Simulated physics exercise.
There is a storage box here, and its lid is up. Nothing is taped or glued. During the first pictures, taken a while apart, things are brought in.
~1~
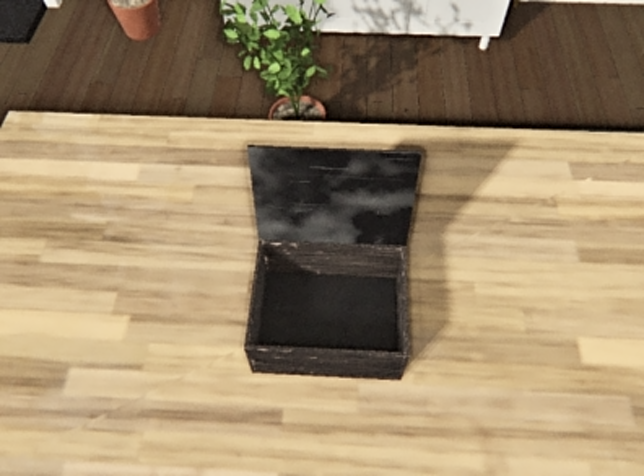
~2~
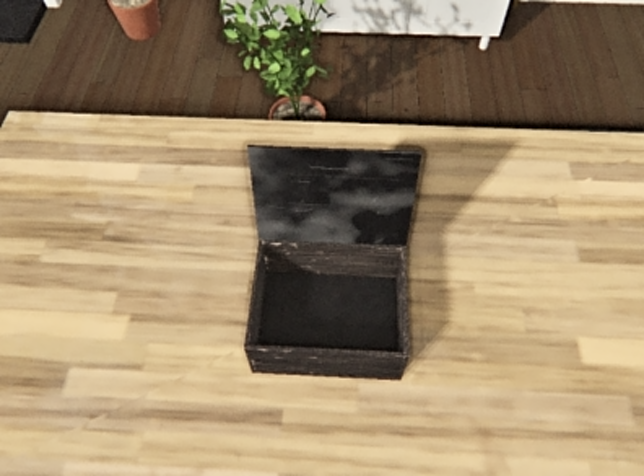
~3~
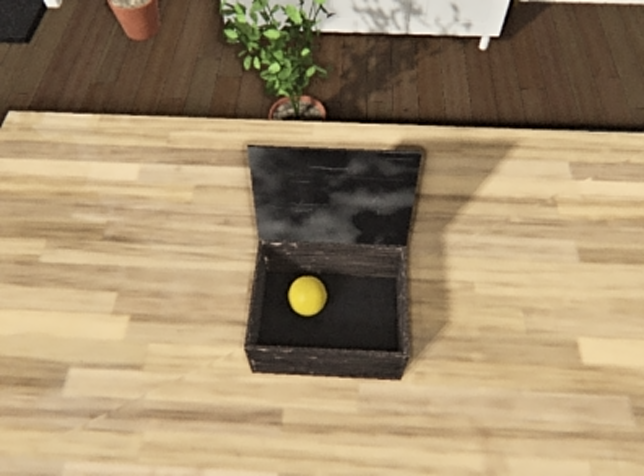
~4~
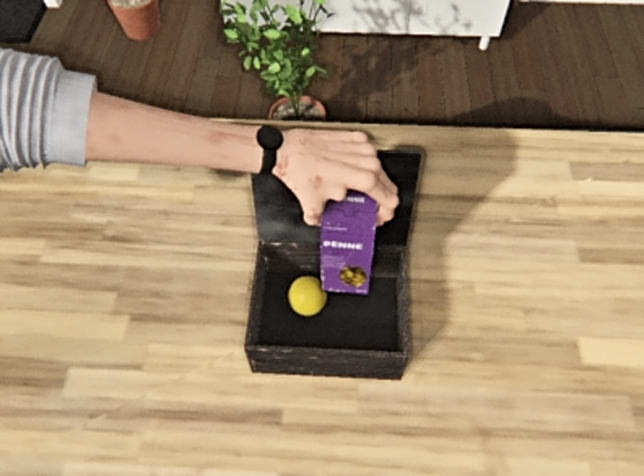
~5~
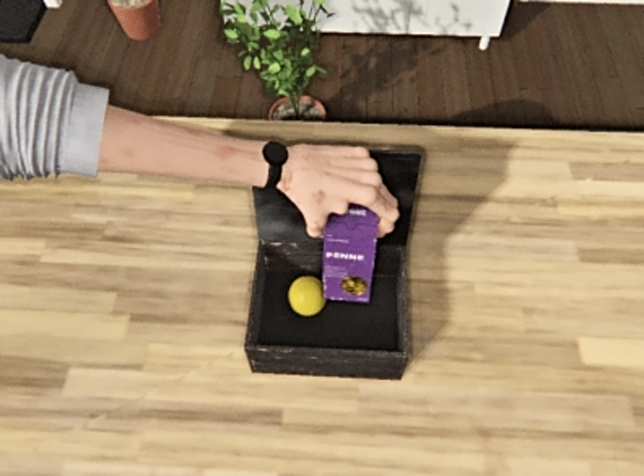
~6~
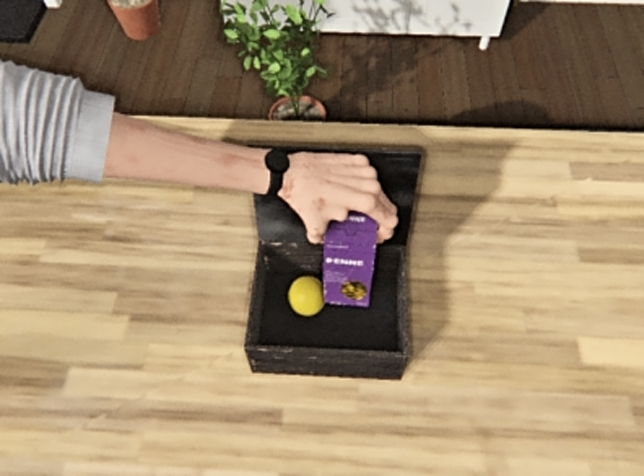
A yellow lemon appearing in an open, empty black box, then a hand lowering a purple carton in beside it.
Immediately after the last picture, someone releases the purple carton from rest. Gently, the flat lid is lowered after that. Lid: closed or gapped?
Gapped.
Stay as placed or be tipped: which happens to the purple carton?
Observation: It tilts over.
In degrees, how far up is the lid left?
The lid sits around 20° above the rim.
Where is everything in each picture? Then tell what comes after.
In the first frame, the last thing is not in view yet.
In the second frame, the last thing is not in view yet.
In the third frame, the last thing is not in view yet; yellow lemon (308, 296).
The fourth frame shows coming down; purple carton (348, 244); yellow lemon (308, 296).
The fifth frame shows coming down; purple carton (350, 254); yellow lemon (308, 296).
The sixth frame shows in place under the hand; purple carton (349, 260); yellow lemon (308, 296).
Then, 1.10 s after the last picture, lid starting down; purple carton slid about its own width near (358, 283); yellow lemon rolled a little.
Then, 2.10 s after the last picture, lid 35° above the rim; purple carton tipped 28° from how it was near (361, 311); yellow lemon rolled about its own width.
At rest, lid 20° above the rim; tipped over in the box, purple carton; moved from the start, yellow lemon. Seen from the same camera at the end, purple carton near (361, 308).
